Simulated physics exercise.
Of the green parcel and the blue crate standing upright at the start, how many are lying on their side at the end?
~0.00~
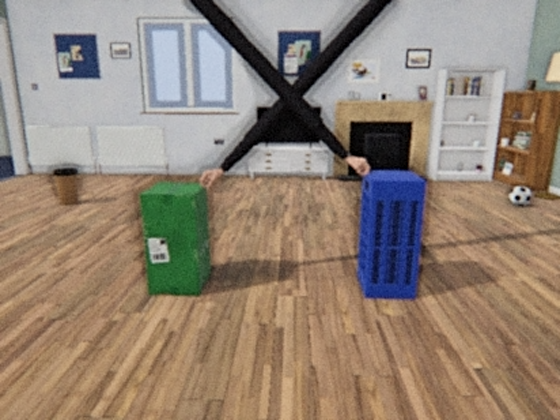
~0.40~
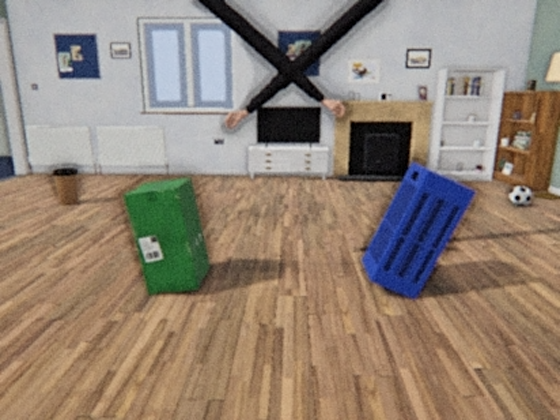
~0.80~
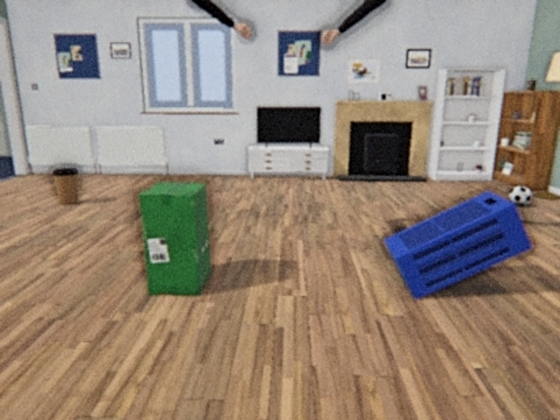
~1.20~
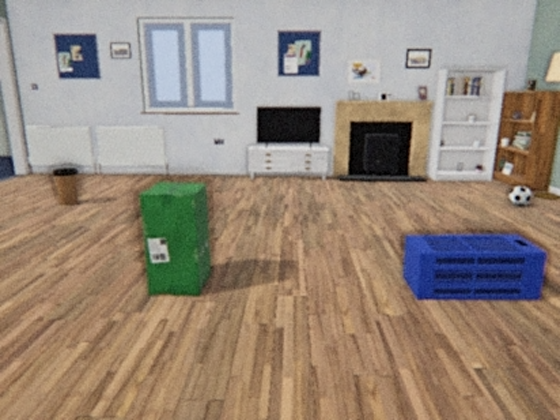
One of them, the blue crate, is lying on its side at the end.
